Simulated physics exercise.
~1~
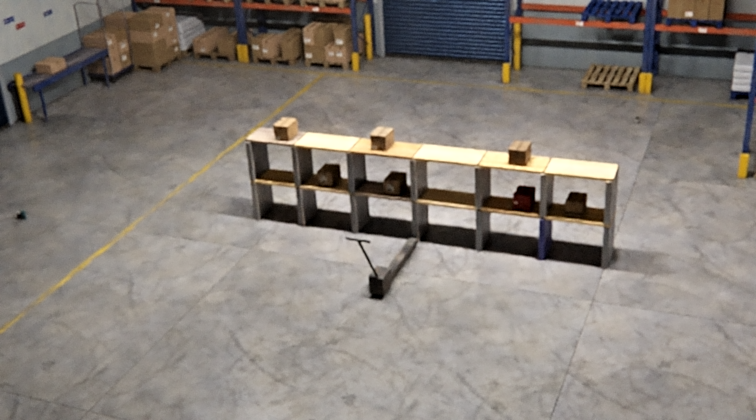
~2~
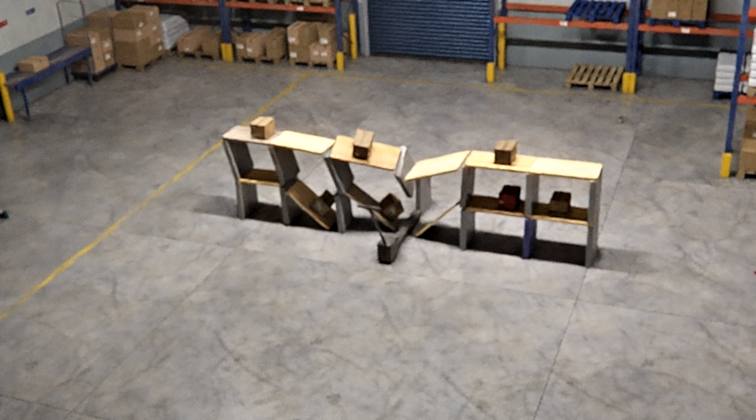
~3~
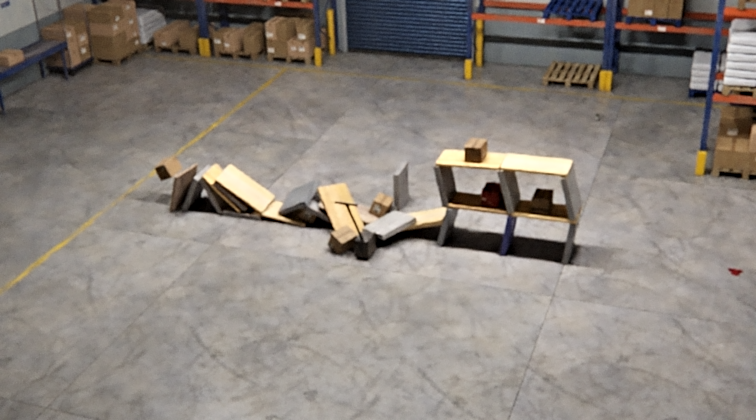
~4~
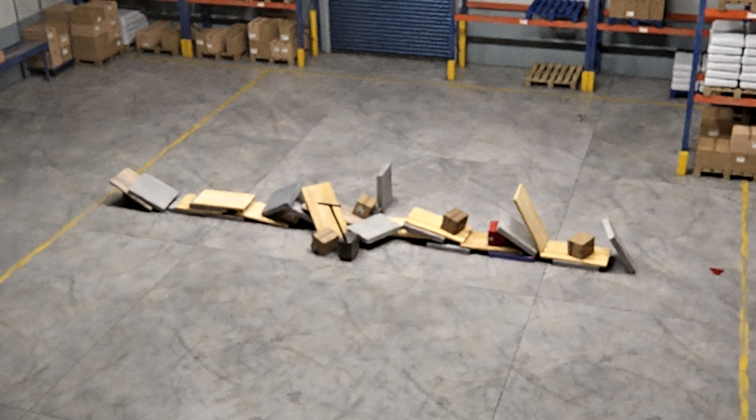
A narrow floor jack noses into the base of a long two-tier row of loose shelving in a warehouse, where light boards rest on grey uprights and one blue one, with cartons on both levels. The uprights near it give way, and the middle boards tilt and drop while both ends still stand. The left side then folds to the floor in a heap, leaving only the right-hand spans up, already leaning. Finally those collapse too, the blue upright going down and the red carton dropping with them. A low line of boards, uprights and cartons lies across the floor, a few pieces propped steeply.
